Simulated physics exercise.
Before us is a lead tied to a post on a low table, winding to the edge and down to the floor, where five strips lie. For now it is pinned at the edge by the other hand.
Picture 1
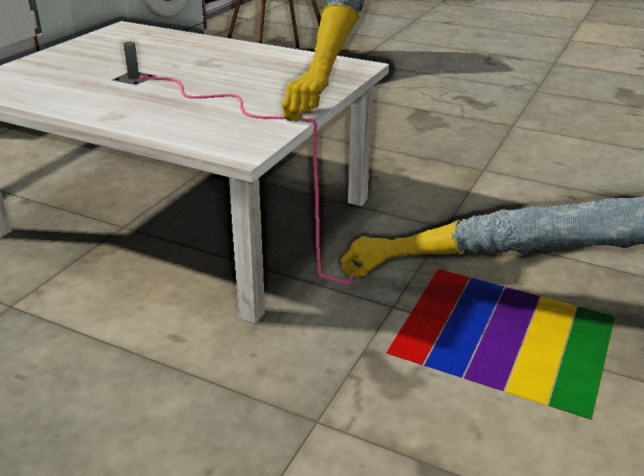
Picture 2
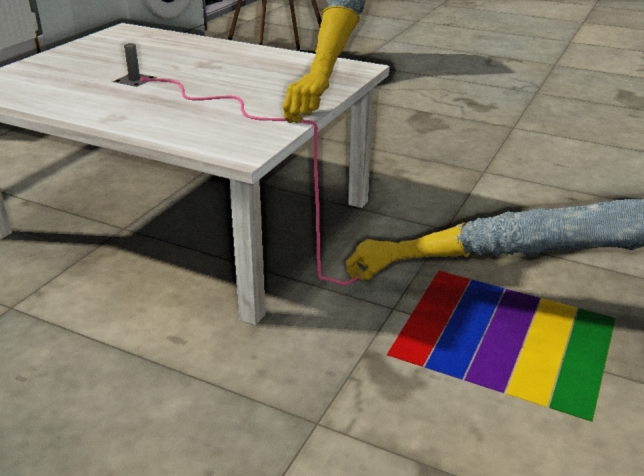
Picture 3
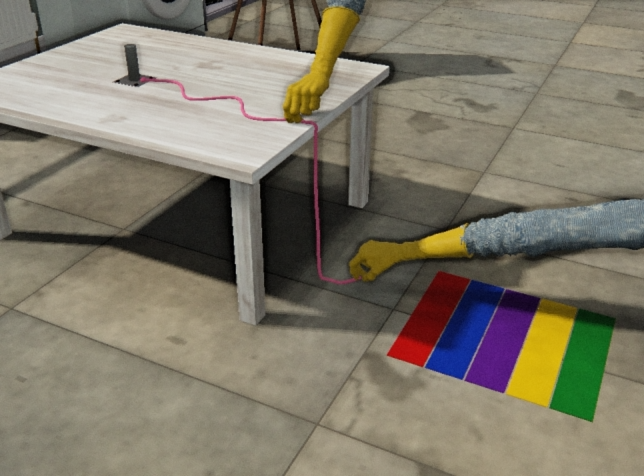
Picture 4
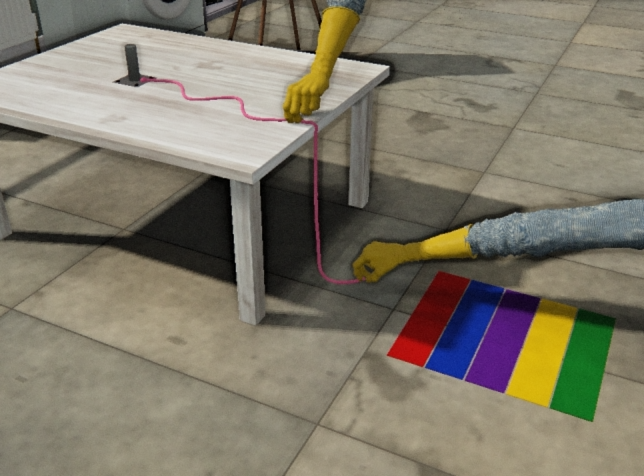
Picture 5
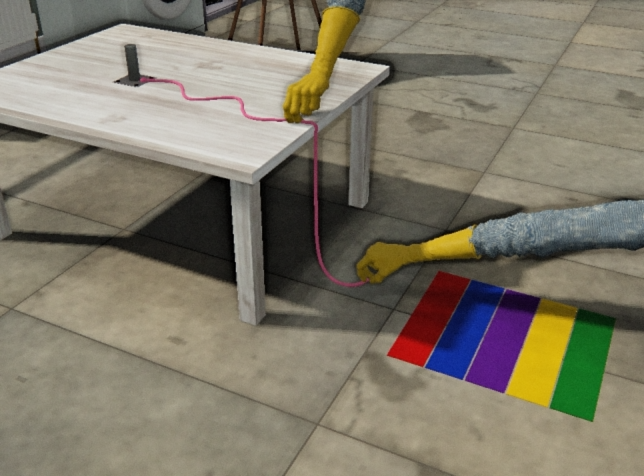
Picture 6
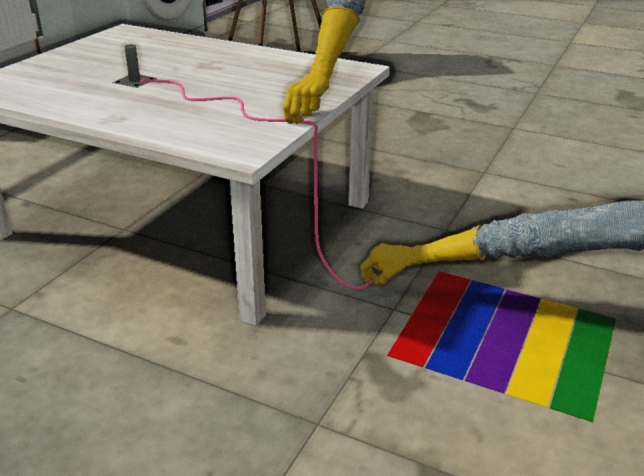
A gloved yellow hand near the floor drew the end of a pink cord slightly to the right, toward the coloured strips, while another hand kept the cord pinned at the table's edge.
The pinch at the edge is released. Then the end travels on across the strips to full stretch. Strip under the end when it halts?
Purple strip.
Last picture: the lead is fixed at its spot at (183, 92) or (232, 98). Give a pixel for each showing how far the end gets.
(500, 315), then (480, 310).
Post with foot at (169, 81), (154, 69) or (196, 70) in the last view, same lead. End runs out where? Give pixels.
In order, it comes out close to (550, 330), (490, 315) and (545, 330).
A little later, end near (453, 304); over red.
Next, end near (490, 314); over blue.
When it is tight, end near (511, 320); over purple. The purple one.
